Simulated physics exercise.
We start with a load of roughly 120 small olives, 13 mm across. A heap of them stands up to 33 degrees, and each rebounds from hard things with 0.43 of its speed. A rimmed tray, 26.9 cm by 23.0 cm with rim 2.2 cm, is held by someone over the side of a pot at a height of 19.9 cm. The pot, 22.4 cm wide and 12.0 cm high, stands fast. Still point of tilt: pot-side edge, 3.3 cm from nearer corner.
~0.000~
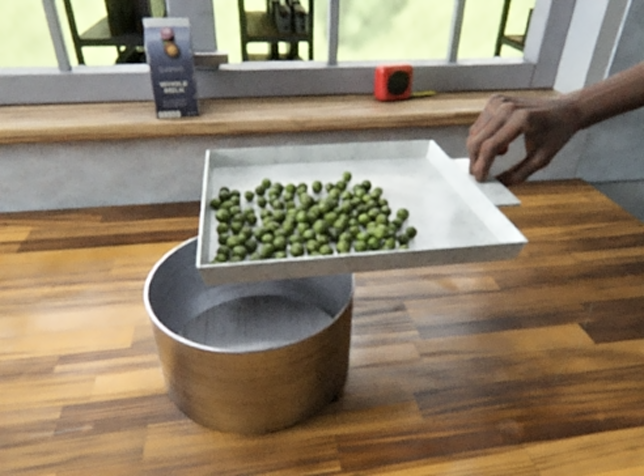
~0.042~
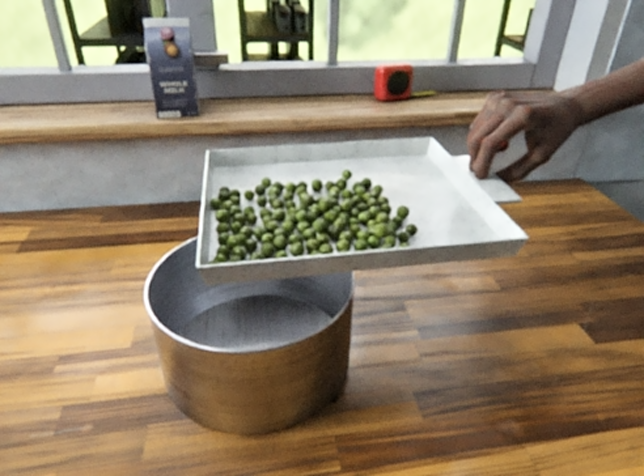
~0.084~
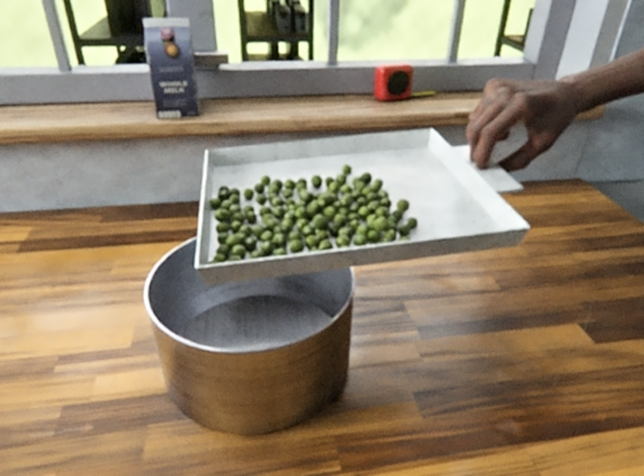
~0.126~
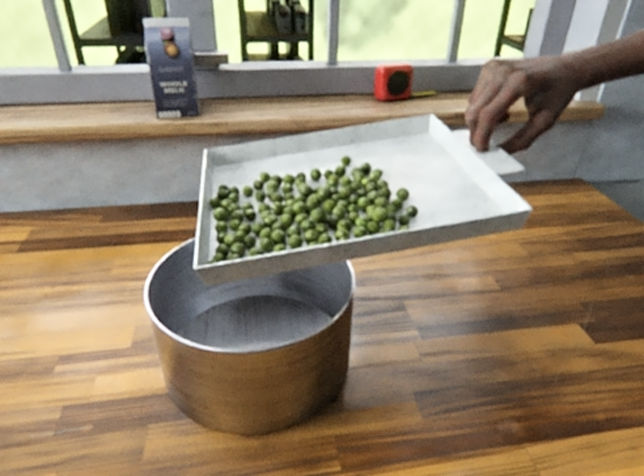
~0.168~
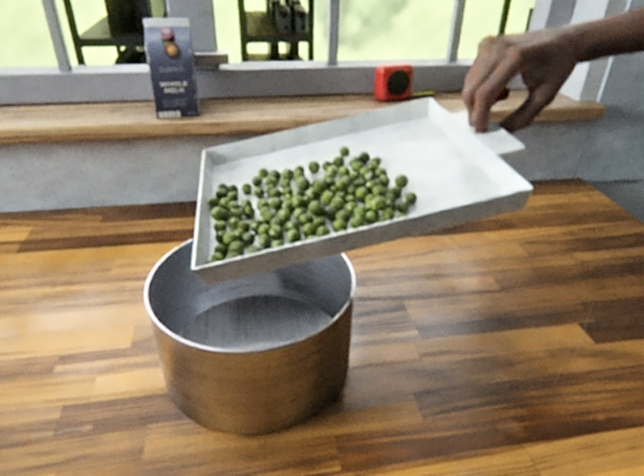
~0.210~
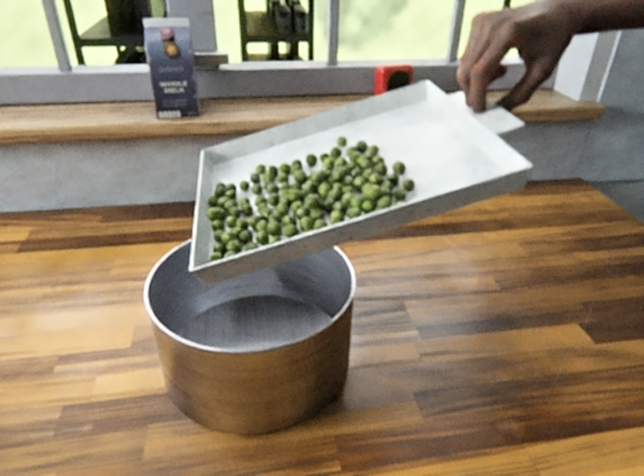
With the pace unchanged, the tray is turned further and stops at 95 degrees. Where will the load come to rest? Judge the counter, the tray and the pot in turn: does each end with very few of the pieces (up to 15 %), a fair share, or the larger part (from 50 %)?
Counter: The larger part. Left on the tray: Very few. Pot: A fair share.
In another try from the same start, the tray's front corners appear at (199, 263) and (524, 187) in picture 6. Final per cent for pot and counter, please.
Split: Pot = 60, counter = 40.
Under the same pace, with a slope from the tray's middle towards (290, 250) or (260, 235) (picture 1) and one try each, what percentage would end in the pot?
0 and 0 %.
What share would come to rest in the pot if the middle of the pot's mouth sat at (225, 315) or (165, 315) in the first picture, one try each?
Some 70 and 90 per cent.
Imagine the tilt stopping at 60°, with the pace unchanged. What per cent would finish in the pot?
0 %.
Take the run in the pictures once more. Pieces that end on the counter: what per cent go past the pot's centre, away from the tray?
About 100 %.
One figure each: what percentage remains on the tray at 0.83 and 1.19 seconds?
Roughly 95 then 15.
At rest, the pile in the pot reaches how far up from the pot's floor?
Roughly 2.0 cm up.
After 0.58 s, tilt 54 degrees; the tray holds 100 %, the pot 0 %.
Then, at 0.83 s, tilt 80 degrees; the tray holds 95 %, the pot 0 %.
After 1.19 s, tilt 95 degrees; the tray holds 15 %, the pot 20 %.
At rest (2.2 s), counter 60 %, tray 0 %, pot 40 %.
